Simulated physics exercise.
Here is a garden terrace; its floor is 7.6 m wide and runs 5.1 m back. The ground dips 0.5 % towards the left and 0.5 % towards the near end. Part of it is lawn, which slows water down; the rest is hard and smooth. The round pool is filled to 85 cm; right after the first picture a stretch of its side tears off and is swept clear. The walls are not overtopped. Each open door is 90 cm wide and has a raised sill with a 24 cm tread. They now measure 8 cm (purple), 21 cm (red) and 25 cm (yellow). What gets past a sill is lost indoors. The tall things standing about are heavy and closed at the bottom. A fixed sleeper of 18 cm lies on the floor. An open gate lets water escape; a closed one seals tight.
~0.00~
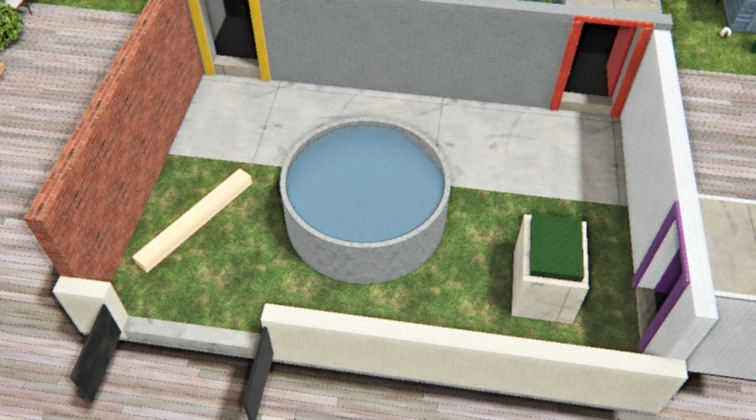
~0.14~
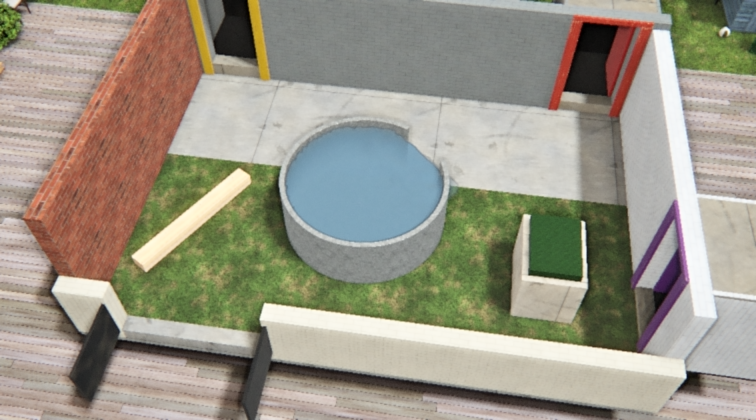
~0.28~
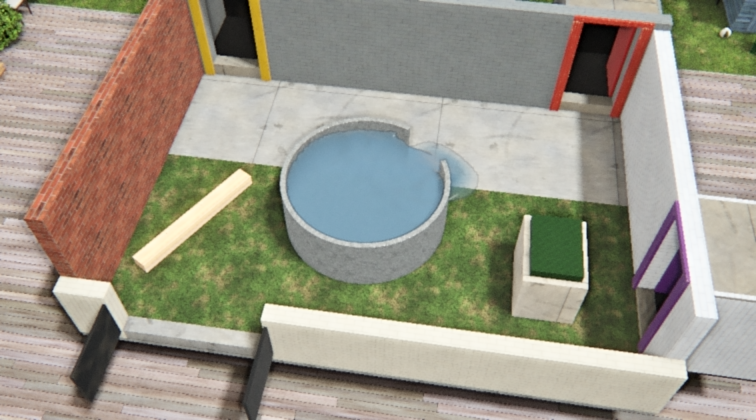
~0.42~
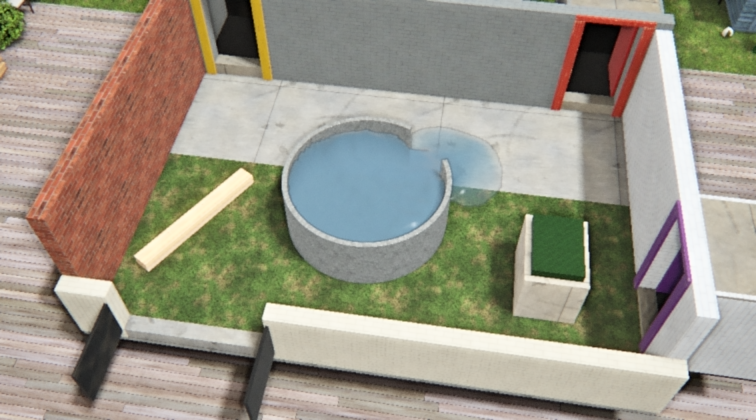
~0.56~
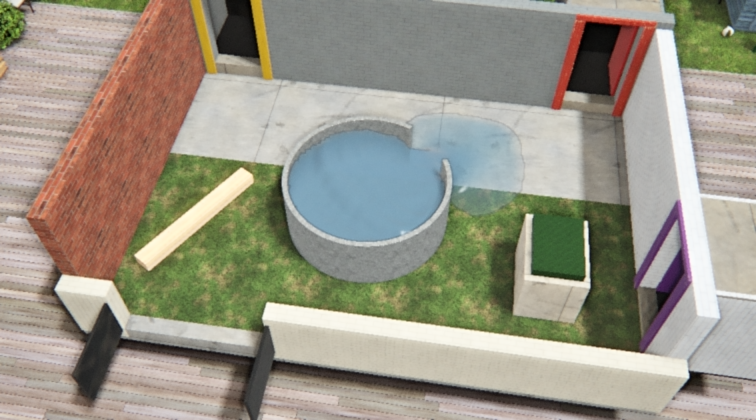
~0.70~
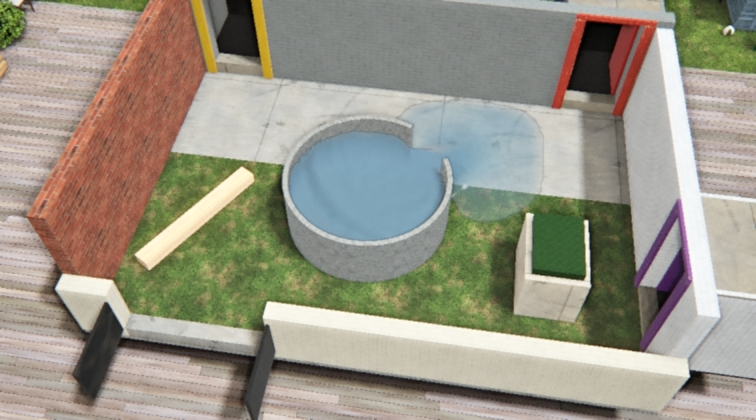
Water pours through a gap in the round pool's far side and spreads across the paving.
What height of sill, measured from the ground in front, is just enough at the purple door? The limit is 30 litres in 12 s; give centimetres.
Close to 15 cm is just enough.
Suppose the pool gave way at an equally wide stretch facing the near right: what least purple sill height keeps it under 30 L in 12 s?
Then roughly 24 cm.
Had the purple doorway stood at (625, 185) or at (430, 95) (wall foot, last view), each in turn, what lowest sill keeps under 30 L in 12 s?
About 20 and 22 cm.
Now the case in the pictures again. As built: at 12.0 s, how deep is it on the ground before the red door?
Roughly 9.5 cm deep.
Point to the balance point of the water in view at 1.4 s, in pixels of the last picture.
Near (409, 190).
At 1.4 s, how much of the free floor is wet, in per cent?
Near 25 per cent is wet.
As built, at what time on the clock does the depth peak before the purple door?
Around 6.0 s.
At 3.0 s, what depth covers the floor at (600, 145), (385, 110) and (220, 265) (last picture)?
About 31, 5 and 0 cm.
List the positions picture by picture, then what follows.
The round pool at (365, 181) is whole and still, 85 cm deep; the purple door at (661, 278) is dry, in the first frame.
The front is at (453, 185), 0.4 m from the gap on the far side; 0.3 m2 of floor is wet, 85 cm left at the back, in the second frame.
The gap is on the far side, the front 0.8 m out at (473, 174); the back of the round pool holds 85 cm, in the third frame.
Water pours out on the far side and has run 1.3 m, to (491, 151); about 11 cm deep outside, 85 cm at the back, in the fourth frame.
The front is at (507, 129), 1.9 m from the gap on the far side; 3.2 m2 of floor is wet, 85 cm left at the back, in the fifth frame.
The front is at (525, 115), 2.3 m from the gap on the far side; 4.8 m2 of floor is wet, 81 cm left at the back; 2.5 m in a straight line remain to the purple door at (663, 277), in the sixth frame.
After 1.4 s water covers 25 % of the floor, deepest (51 cm) near (622, 116); it has not reached the purple door.
After 3.0 s water covers 50 % of the floor, deepest (38 cm) near (601, 114); it has not reached the purple door.
After 12.0 s water covers 95 % of the floor, deepest (12 cm) near (617, 380); 12 cm at the purple door, 158 litres in over its 8 cm sill.
At the purple door as built, the water arrived by 3.1 s and peaked near 18 cm at 6.0 s.
With a sill of 13.5 cm, 46 litres would have come in within the 12 s; with 18.5 cm, 6 litres. So under 30 litres takes about 15 cm.
